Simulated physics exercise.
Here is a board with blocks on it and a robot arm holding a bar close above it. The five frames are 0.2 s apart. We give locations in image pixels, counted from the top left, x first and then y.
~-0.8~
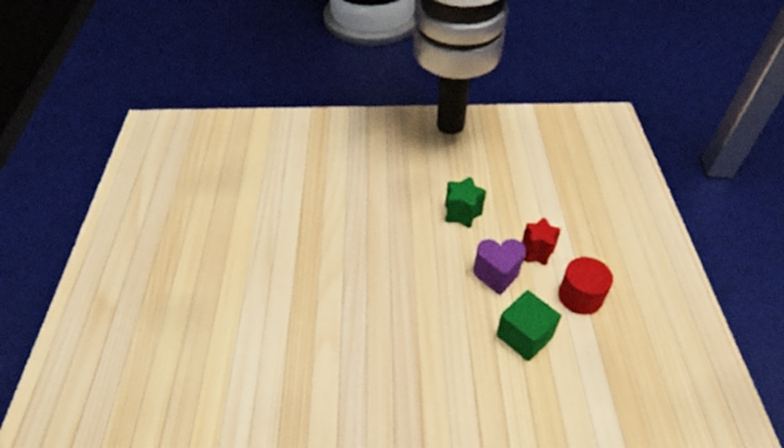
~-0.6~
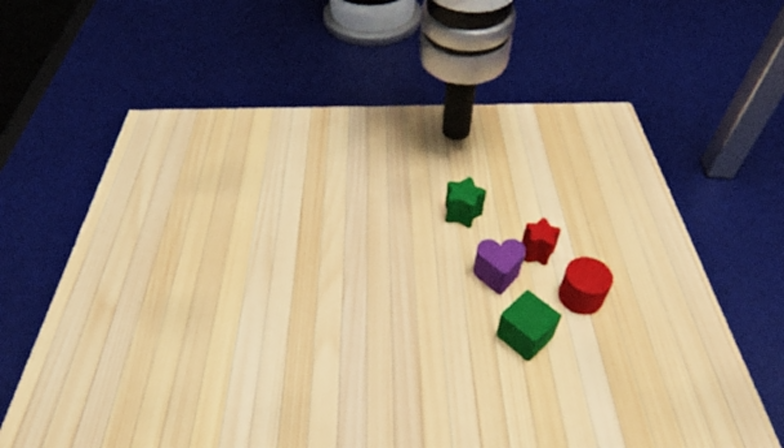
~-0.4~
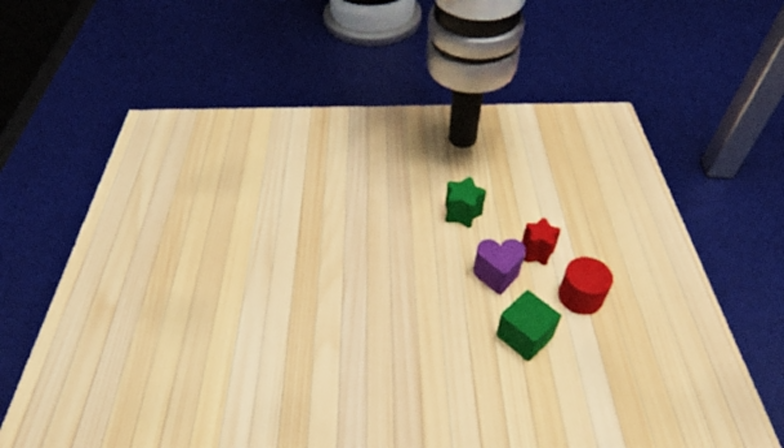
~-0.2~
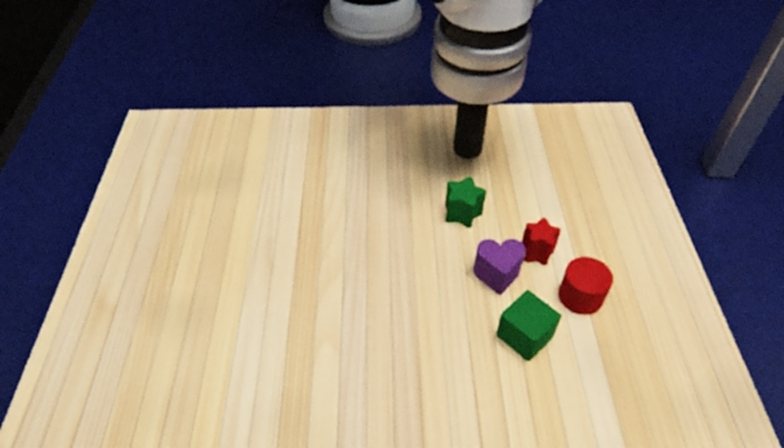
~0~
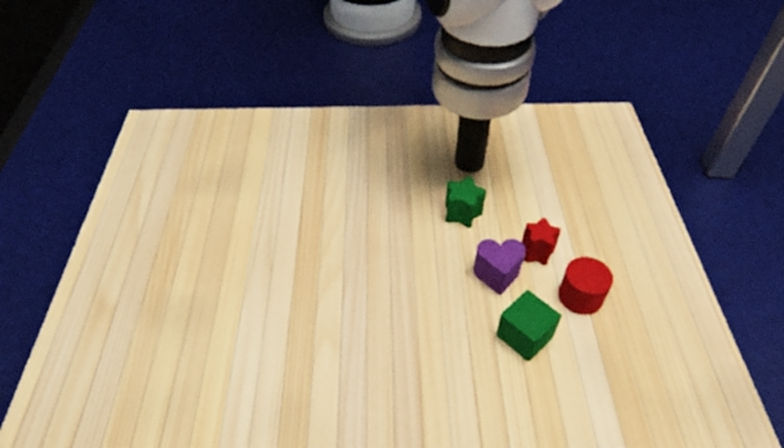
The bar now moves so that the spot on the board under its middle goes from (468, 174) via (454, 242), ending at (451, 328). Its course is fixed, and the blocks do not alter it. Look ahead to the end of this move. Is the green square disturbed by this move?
The green square keeps its place.
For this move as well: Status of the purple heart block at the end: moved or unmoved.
By then it is displaced.
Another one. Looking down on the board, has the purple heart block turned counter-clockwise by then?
Yes
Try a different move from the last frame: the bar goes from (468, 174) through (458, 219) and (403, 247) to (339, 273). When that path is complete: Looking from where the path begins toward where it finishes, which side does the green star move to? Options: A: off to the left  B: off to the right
A (off to the left)
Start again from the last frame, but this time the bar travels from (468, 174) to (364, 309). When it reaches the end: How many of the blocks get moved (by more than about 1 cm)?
It should be one, as far as I can tell.
What follows on the original path. One third of the way, bar (457, 207); green star (465, 218).
Two thirds of the way, bar (455, 258); green star (465, 273); purple heart block (511, 269), turned 65° anticlockwise.
At the end, bar (452, 318); green star (474, 335); purple heart block (511, 269), turned 65° anticlockwise; green square not moved.
